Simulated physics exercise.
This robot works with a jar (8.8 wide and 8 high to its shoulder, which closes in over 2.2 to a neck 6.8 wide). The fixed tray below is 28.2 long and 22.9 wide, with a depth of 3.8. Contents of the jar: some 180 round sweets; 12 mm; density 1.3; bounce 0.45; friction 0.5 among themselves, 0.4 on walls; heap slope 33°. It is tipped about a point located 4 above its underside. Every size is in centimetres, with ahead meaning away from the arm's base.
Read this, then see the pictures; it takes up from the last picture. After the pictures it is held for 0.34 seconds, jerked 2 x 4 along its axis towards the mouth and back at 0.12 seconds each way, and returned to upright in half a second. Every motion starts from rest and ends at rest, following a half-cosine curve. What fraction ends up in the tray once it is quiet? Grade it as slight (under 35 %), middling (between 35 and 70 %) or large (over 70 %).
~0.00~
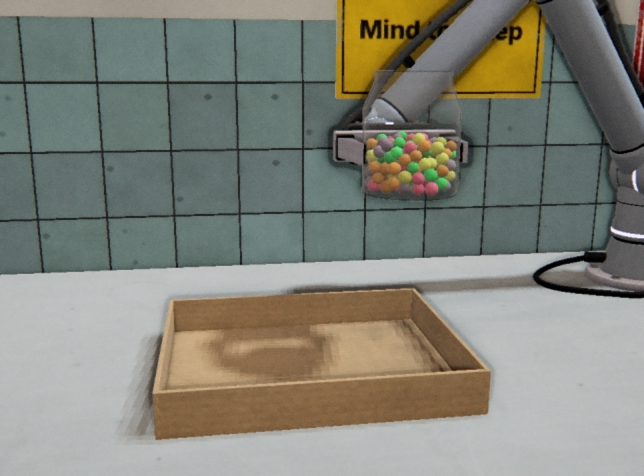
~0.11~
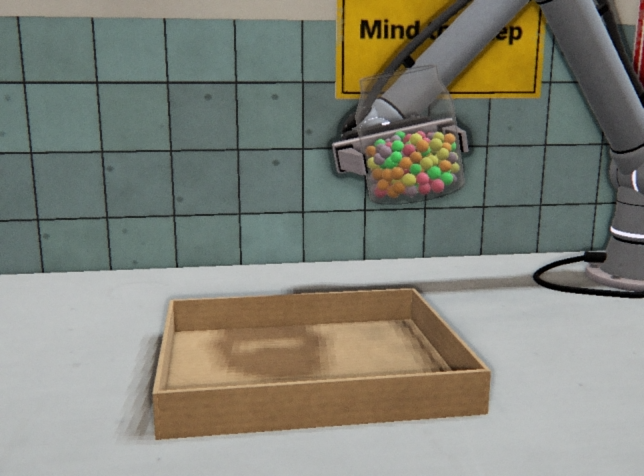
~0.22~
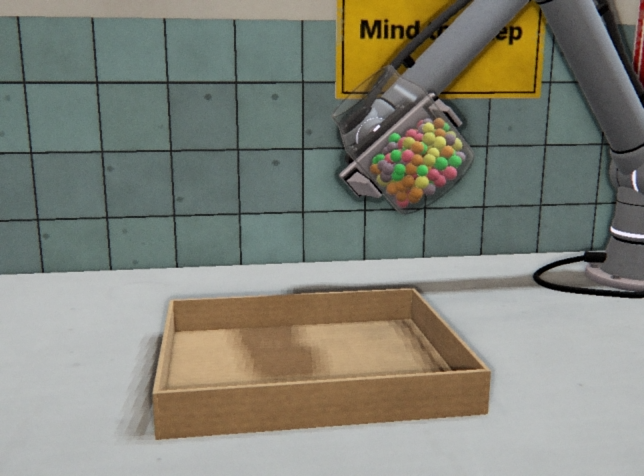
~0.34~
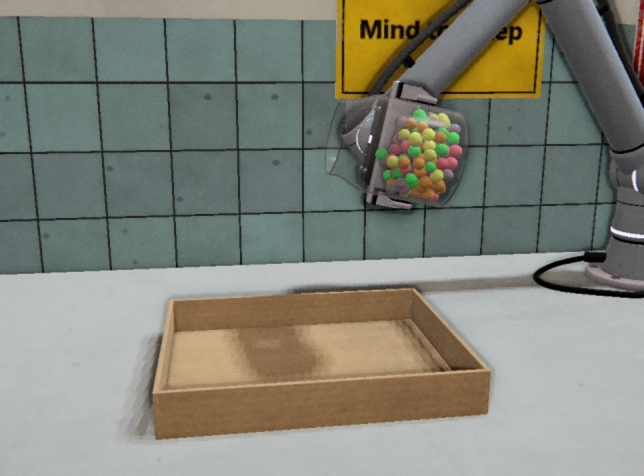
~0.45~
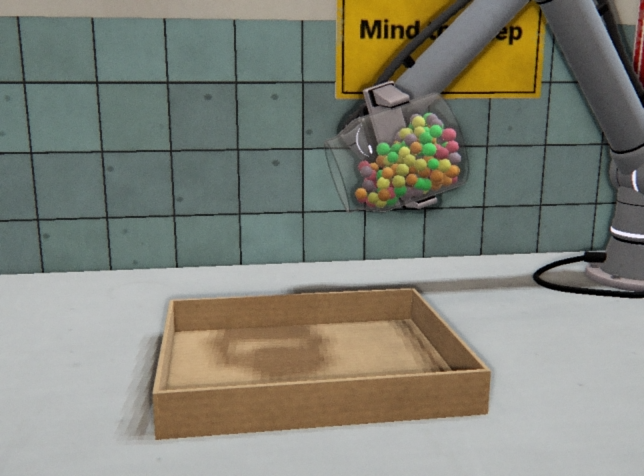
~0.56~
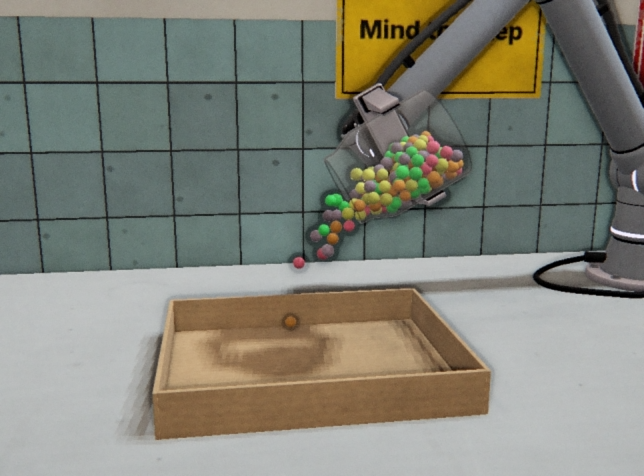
Grade: Large.
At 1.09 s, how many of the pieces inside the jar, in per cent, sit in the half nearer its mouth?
Roughly 100 percent.
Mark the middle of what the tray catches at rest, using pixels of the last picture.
Near (263, 360).
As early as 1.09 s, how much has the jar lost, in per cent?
Share out of jar: Approx. 55 %.
After 1.09 s, tipped 119°, highest piece 19 above the table; 81 in the tray, 78 in the jar, 16 in flight or on a rim.
After 1.62 s, tipped 65°, highest piece 22 above the table; 161 in the tray, 11 in the jar, 3 in flight or on a rim.
After 2.08 s, upright, highest piece 19 above the table; 164 in the tray, 11 in the jar.
After 2.78 s, upright, highest piece 19 above the table; 164 in the tray, 11 in the jar.
At rest, 164 in the tray, 11 in the jar. That is 94 % in the tray.
